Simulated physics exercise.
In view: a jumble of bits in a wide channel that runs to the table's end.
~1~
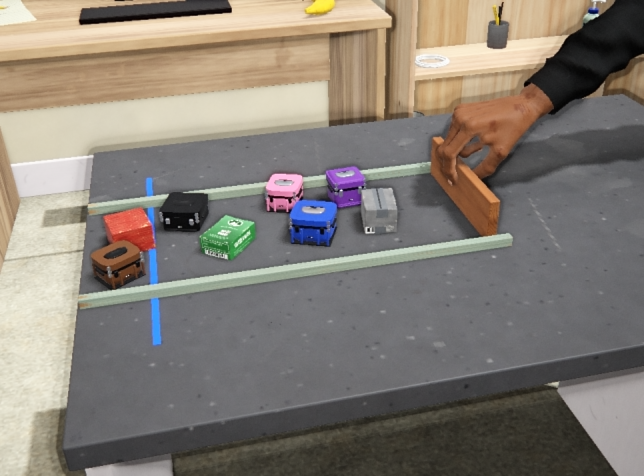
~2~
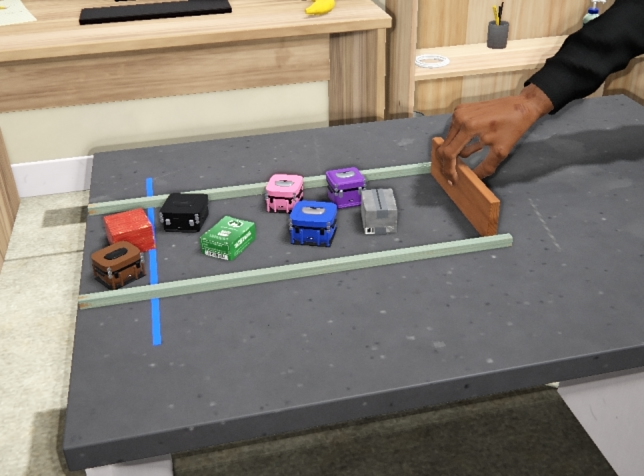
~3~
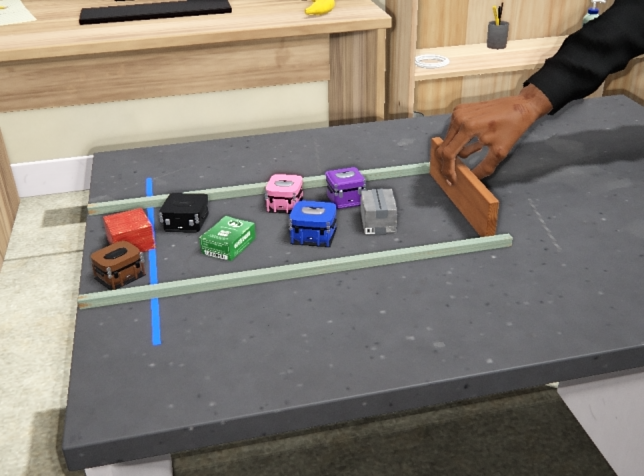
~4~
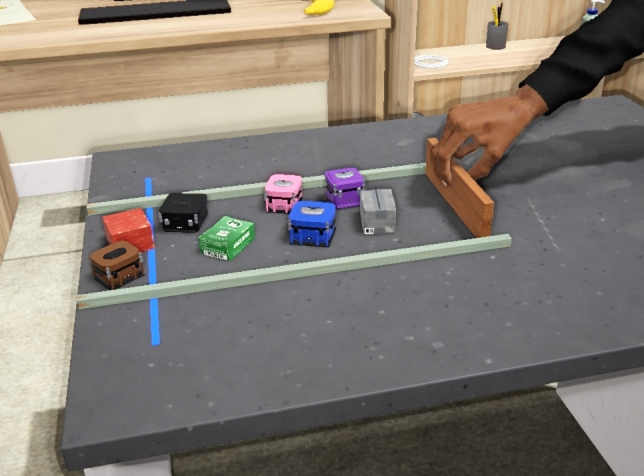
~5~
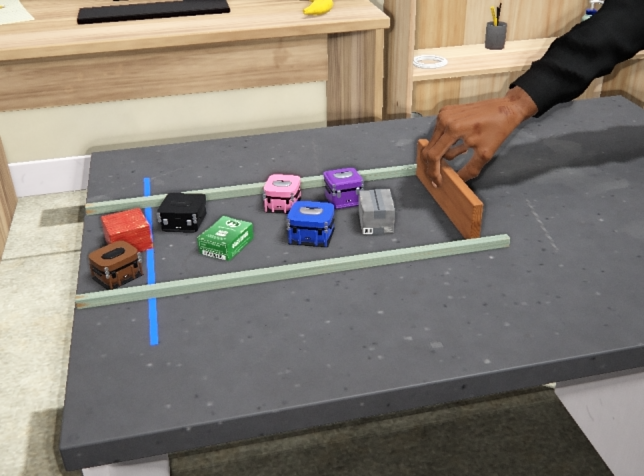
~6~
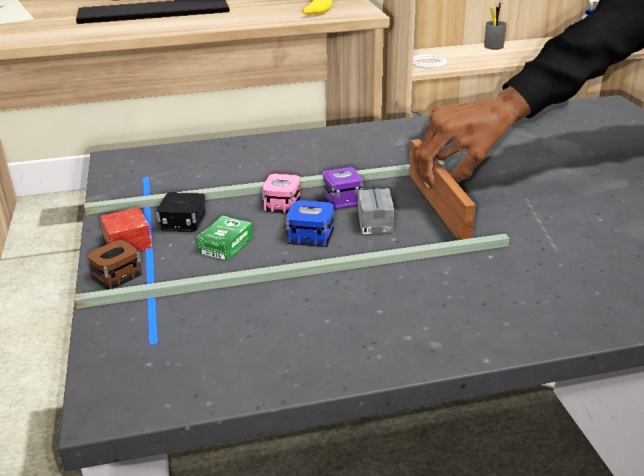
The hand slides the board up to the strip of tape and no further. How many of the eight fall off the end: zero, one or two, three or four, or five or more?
The number that fall off is three or four.
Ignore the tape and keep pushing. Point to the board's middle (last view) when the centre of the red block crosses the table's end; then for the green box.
For the red block at (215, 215), for the green box at (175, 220).
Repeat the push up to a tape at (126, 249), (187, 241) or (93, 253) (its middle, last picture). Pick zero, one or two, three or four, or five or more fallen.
In that order: Five or more; 1 or 2; 5 or more.
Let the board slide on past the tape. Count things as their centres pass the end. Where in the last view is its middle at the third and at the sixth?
About (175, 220), then (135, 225).
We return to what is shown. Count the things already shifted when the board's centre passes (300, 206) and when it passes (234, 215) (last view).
The counts are 5 and 8.
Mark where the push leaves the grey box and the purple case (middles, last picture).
The grey box at (131, 245), the purple case at (129, 214).
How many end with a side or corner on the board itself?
In contact: 2.
Soon after, none off yet; brown case at rest near (115, 265); red block at rest near (126, 232); black case at rest near (182, 213).
After that, none off yet; brown case moving near (106, 266); red block displaced a little near (112, 233); black case displaced about its own width near (152, 219).
In the end, the number that fall off is three or four; gone, green box, black case, red block and brown case.
